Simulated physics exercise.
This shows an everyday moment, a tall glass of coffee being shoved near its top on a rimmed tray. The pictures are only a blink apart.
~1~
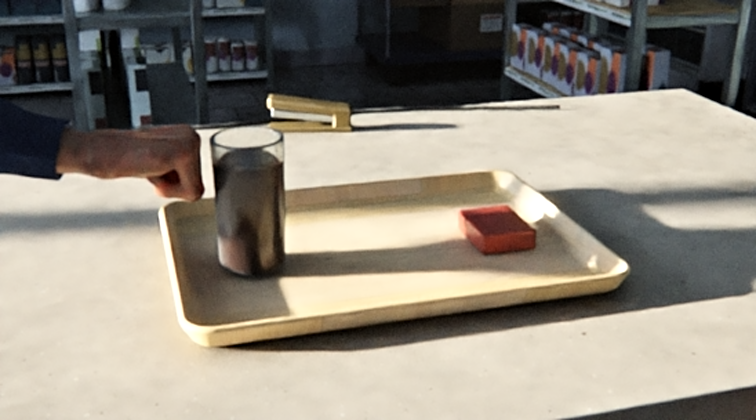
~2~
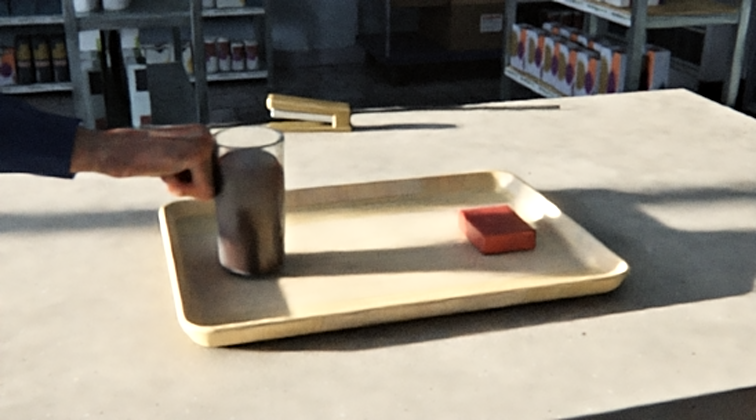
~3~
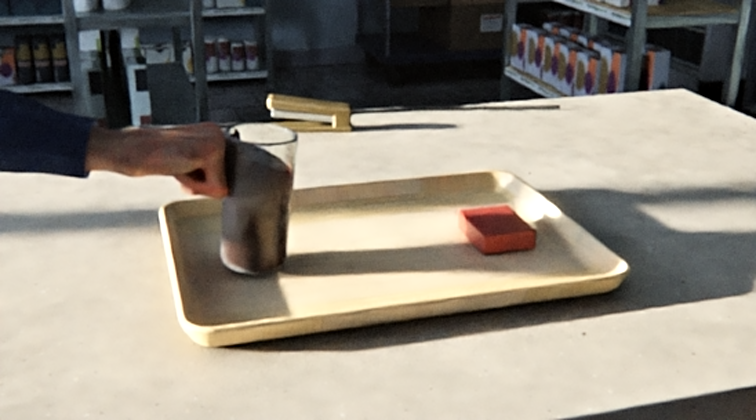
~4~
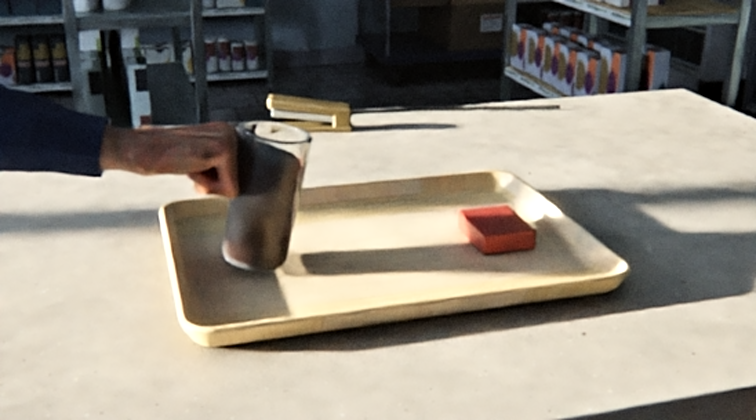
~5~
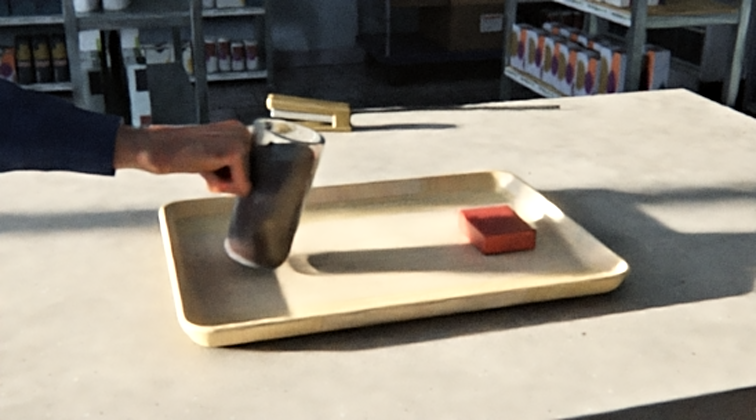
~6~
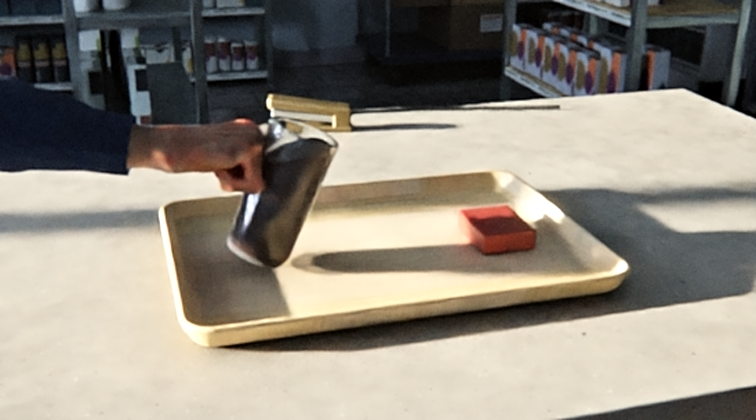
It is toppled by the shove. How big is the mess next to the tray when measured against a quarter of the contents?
Small - less than a quarter ends up beside it.
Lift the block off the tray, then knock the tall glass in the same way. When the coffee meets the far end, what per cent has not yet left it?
70 in a hundred, roughly.
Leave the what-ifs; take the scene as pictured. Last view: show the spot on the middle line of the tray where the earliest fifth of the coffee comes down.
Landing point, centre line: Approx. (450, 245).
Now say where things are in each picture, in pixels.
It leans 0°; its right rim is at (281, 136); the coffee meets the walls at (216, 159) and (278, 155); the tray's far rim is at (563, 215); a block is fixed to the tray further along, in the first frame.
It leans 0°; its right rim is at (282, 136); the coffee meets the walls at (215, 160) and (279, 155), in the second frame.
It leans 6°; its right rim is at (295, 136); the coffee meets the walls at (228, 138) and (289, 160), in the third frame.
It leans 11°; its right rim is at (308, 137); the coffee meets the walls at (239, 143) and (300, 156), in the fourth frame.
It leans 17°; its right rim is at (322, 140); the coffee meets the walls at (250, 157) and (312, 147), in the fifth frame.
It leans 23°; its right rim is at (335, 144); the coffee meets the walls at (255, 173) and (331, 140), in the sixth frame.
A moment on, the tall glass is falling and 100 per cent is in the glass, 0 on the tray and 0 above or beyond its rim.
Next, the tall glass lies on its side and 75 per cent is in the glass, 18 on the tray and 7 above or beyond its rim.
Then the tall glass lies on its side and 46 per cent is in the glass, 38 on the tray and 16 above or beyond its rim.
Later the tall glass lies on its side and 25 per cent is in the glass, 63 on the tray and 12 above or beyond its rim.
Finally, 89 per cent is held by tray and glass, 11 is off the tray.
